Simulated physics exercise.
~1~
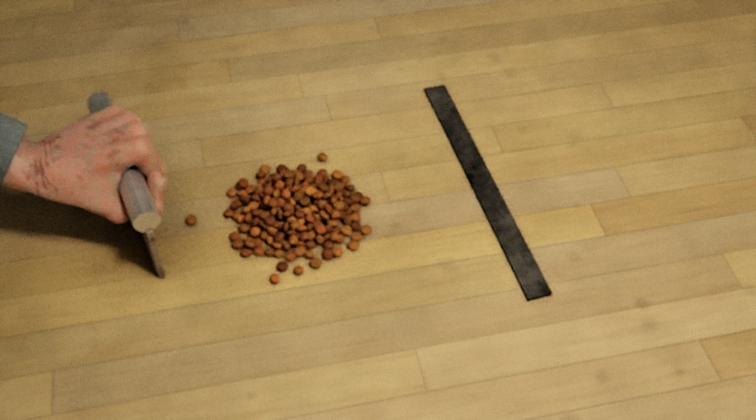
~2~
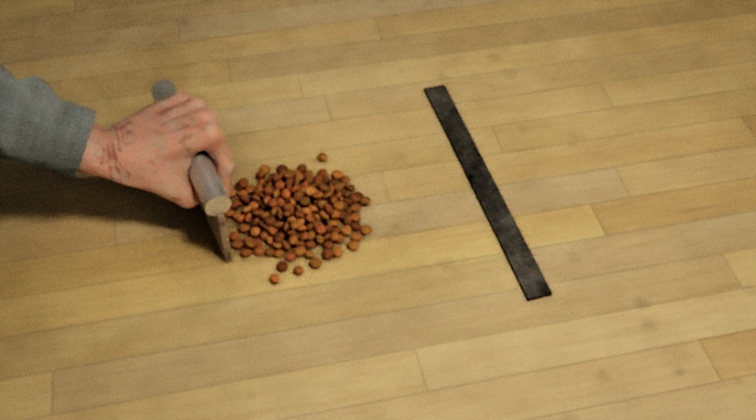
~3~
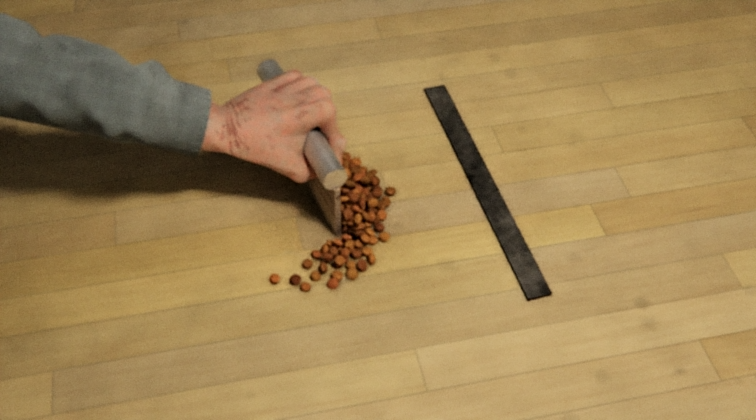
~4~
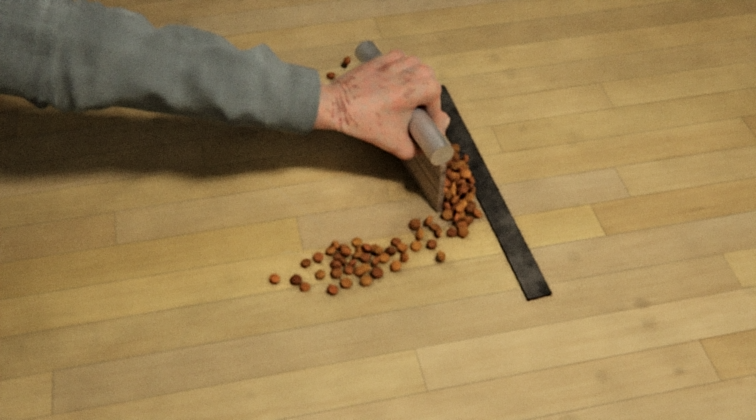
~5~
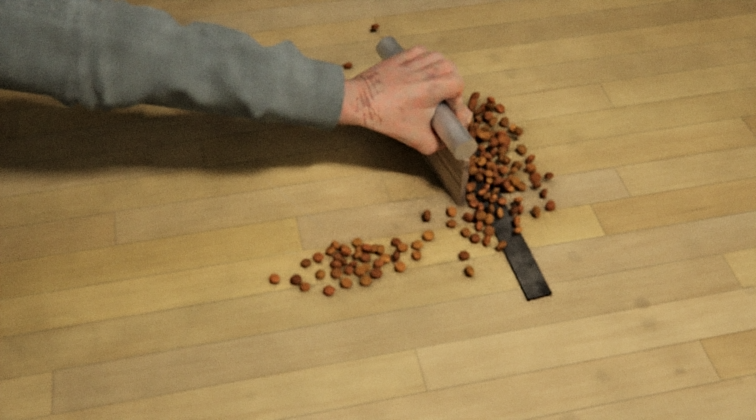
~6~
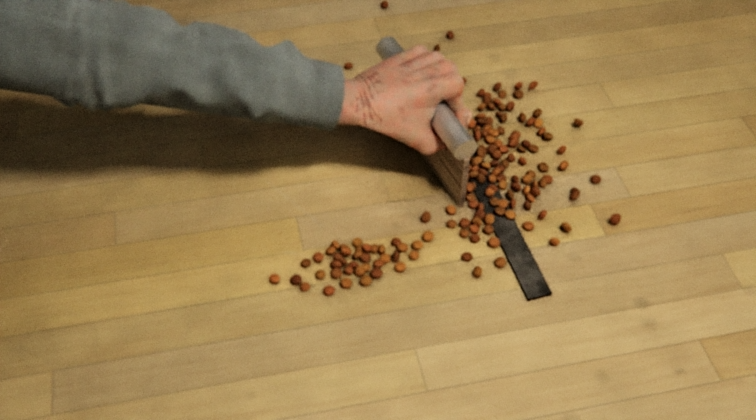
A hand-held scraper pushes brown kibble rightwards onto a dark strip, scattering pieces beyond it.
